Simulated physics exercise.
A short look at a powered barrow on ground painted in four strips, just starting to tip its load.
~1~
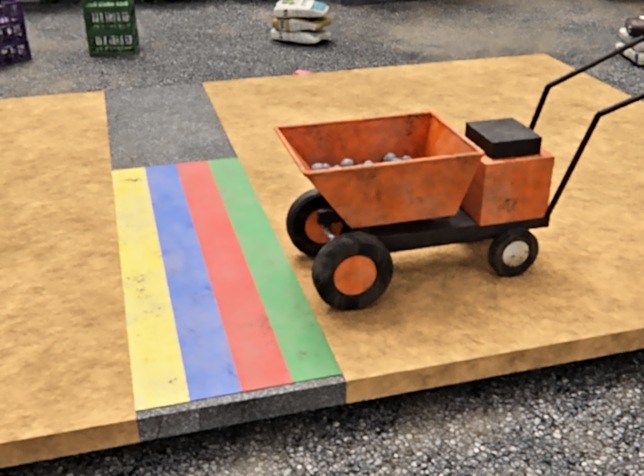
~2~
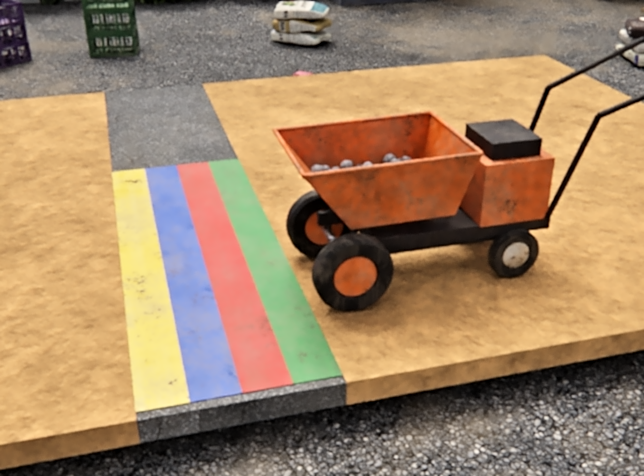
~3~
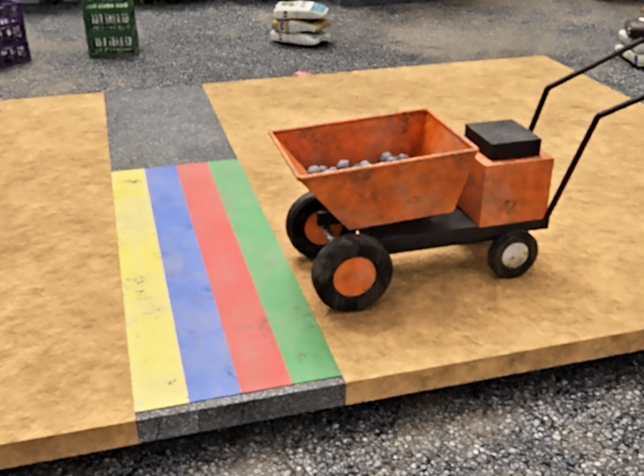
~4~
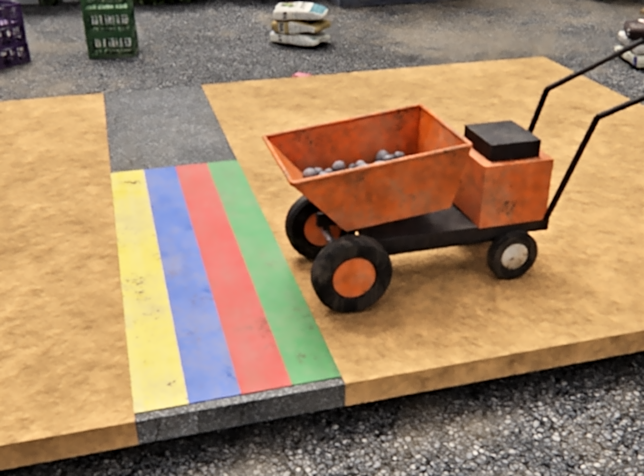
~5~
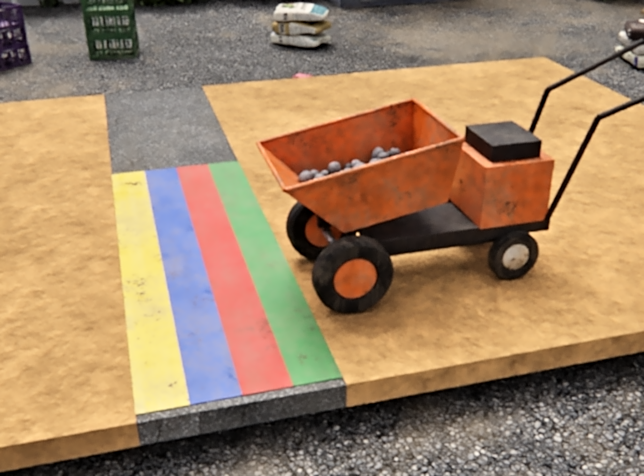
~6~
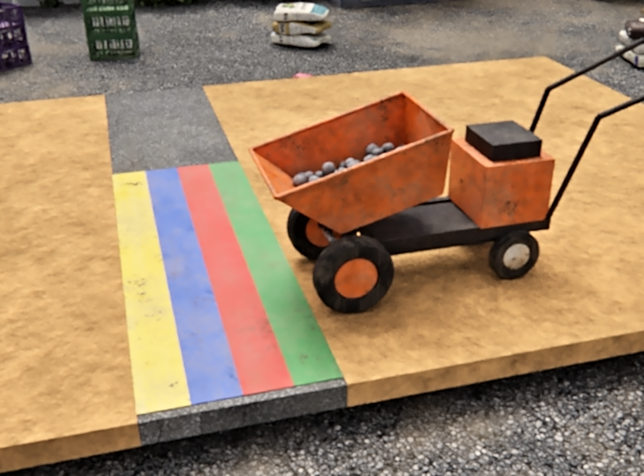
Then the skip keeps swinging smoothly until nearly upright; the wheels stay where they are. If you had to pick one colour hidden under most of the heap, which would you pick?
I would pick blue.
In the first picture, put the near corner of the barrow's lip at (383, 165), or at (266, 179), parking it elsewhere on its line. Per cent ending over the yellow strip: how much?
0 % then 40 %.
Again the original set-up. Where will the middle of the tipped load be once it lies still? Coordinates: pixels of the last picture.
Close to (192, 300), more or less.
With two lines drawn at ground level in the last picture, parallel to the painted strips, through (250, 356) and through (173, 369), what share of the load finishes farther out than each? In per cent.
Near 70 % and near 10 %, in that order.
Soon, skip tipped steeply; all in the skip.
A while on, skip tipped right over; nearly all in the skip; a stray few over the blue strip.
Towards the end, skip tipped right over; about half in the skip; a small part over the red strip; about a third over the blue strip; a small part over the yellow strip.
Finally, skip tipped right over; about a third in the skip; none over the green strip; a small part over the red strip; about a third over the blue strip; a small part over the yellow strip; a stray few off the paint.
